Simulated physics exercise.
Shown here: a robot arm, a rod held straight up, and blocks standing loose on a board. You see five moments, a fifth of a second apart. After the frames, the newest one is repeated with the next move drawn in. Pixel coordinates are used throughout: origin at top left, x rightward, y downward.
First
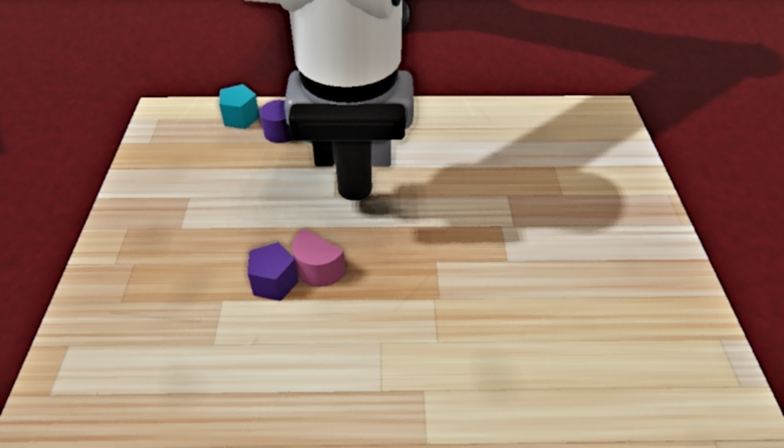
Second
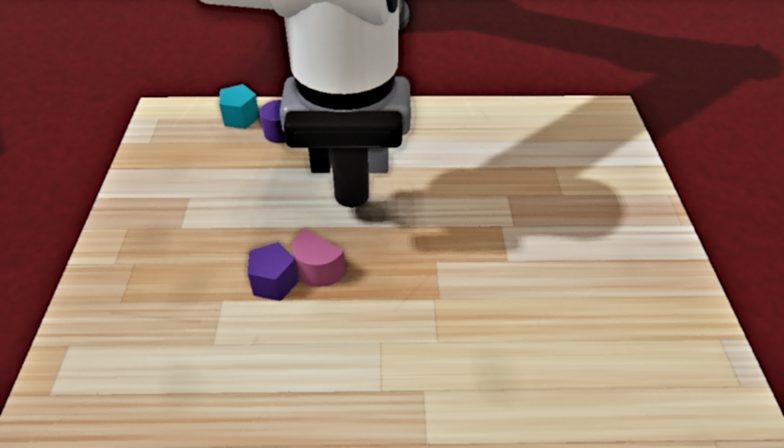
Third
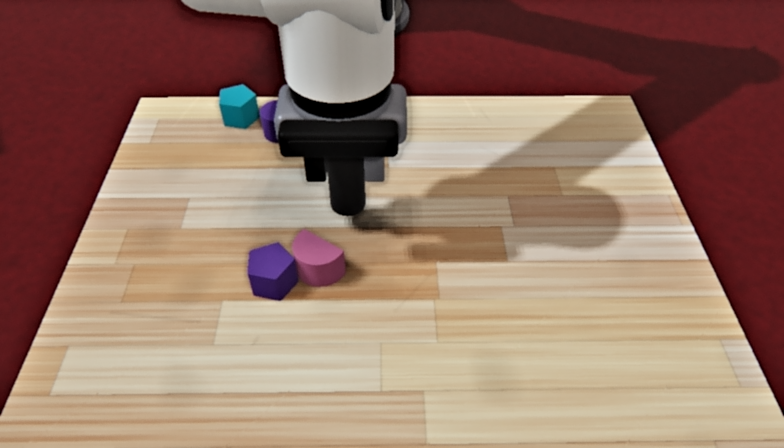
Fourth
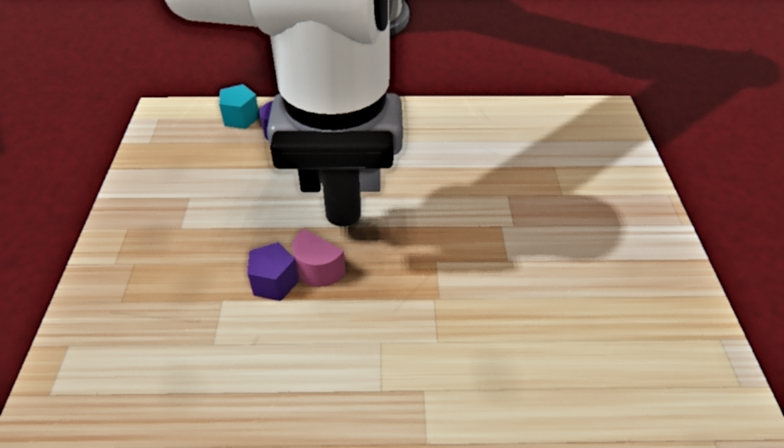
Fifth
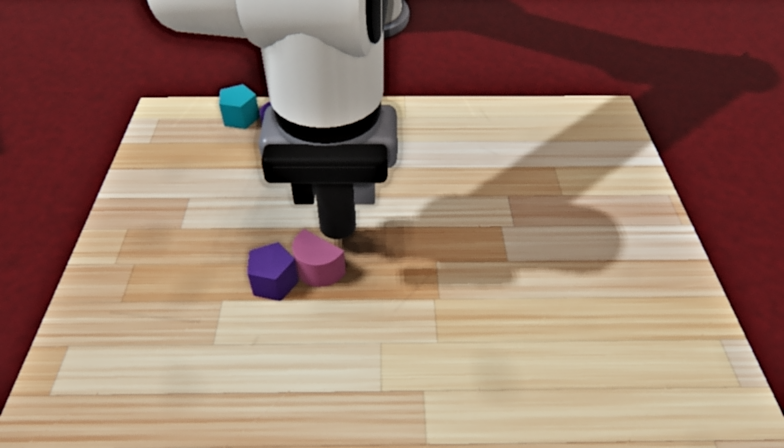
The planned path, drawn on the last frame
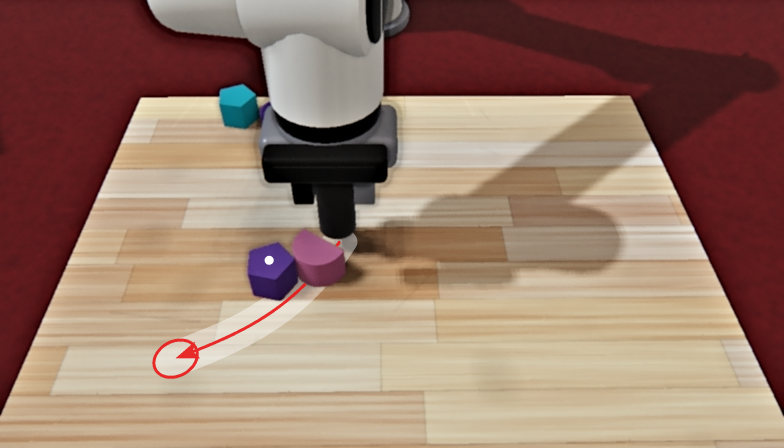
A robot arm slowly moves its black rod toward the pink block, while the blocks stay still.
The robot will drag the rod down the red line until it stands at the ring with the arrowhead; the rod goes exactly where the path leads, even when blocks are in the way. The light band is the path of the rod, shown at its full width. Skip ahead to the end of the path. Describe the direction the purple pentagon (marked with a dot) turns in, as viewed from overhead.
The block spins clockwise.
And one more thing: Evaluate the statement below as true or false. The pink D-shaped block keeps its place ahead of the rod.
False.
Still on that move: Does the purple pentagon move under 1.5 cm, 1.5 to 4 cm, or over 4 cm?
Over 4 cm.
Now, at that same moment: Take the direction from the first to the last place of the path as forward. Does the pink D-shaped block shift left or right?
With start-to-end as forward, it shifts left.
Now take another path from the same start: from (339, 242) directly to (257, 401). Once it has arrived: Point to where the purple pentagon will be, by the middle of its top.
Its top face will be centred at roughly (244, 276).
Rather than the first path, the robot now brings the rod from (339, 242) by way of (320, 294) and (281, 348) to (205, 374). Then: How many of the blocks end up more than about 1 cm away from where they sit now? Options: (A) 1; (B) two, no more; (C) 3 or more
B - two, no more.
The line goes from (339, 242) by way of (303, 287) and (247, 327) to (176, 358); the dot is on the purple pentagon.
On the path given first. One third of the way, rod (300, 271); purple pentagon (234, 279), turned 60° clockwise; pink D-shaped block (277, 290).
Two thirds of the way, rod (242, 312); purple pentagon (206, 284), turned 110° clockwise; pink D-shaped block (228, 338), turned 35° anticlockwise.
At the end, rod (168, 343); purple pentagon (193, 286), turned 145° clockwise; pink D-shaped block (212, 354), turned 60° anticlockwise.
